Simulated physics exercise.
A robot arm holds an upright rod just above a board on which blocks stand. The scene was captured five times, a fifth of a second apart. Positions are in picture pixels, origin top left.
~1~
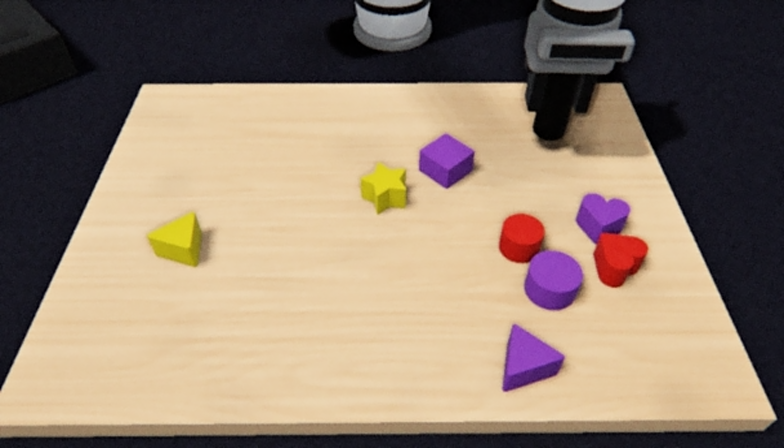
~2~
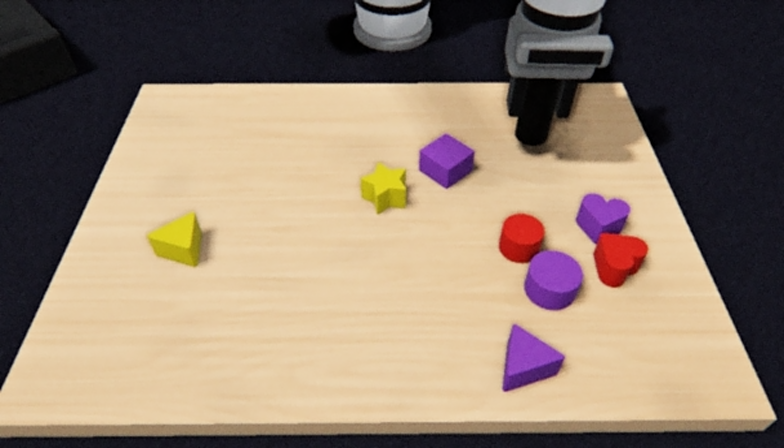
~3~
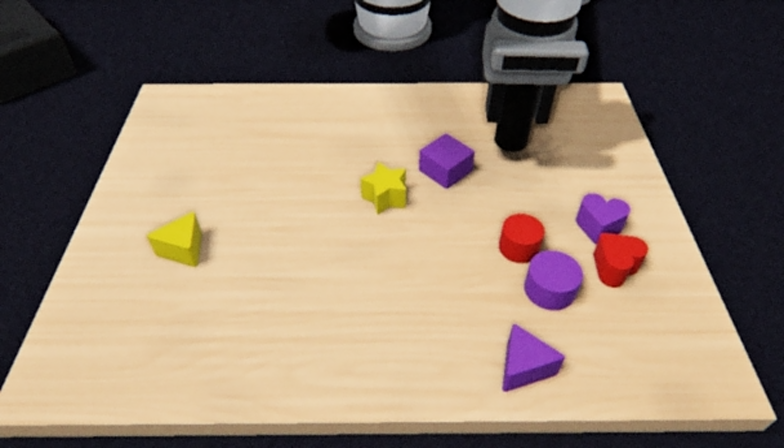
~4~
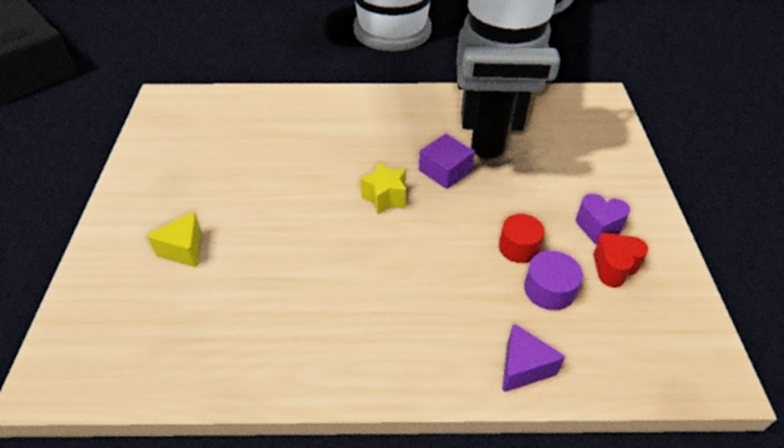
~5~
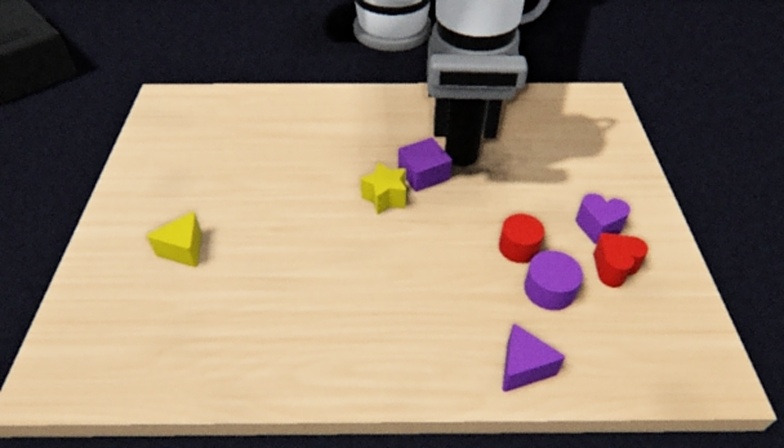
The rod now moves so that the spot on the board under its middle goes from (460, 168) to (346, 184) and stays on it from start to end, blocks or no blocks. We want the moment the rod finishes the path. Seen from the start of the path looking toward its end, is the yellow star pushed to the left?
Final answer: Yes.
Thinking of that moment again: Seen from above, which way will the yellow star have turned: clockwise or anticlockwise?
It goes round opposite to clock hands.
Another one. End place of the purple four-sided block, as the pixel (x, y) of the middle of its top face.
The middle of its top is at (307, 158).
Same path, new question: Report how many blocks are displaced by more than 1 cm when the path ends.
Moved: Exactly two.
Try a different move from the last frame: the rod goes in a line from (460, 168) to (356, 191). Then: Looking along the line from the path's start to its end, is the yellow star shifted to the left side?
It seems so.
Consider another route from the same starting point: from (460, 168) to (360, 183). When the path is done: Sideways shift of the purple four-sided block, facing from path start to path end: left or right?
To the right.
What follows on the original path. One third of the way, rod (423, 161); yellow star (363, 184), turned 50° anticlockwise; purple four-sided block (385, 155), turned 15° clockwise.
Two thirds of the way, rod (384, 166); yellow star (354, 185), turned 90° anticlockwise; purple four-sided block (345, 157), turned 30° clockwise.
At the end, rod (345, 172); yellow star (341, 193), turned 140° anticlockwise; purple four-sided block (307, 158), turned 50° clockwise.
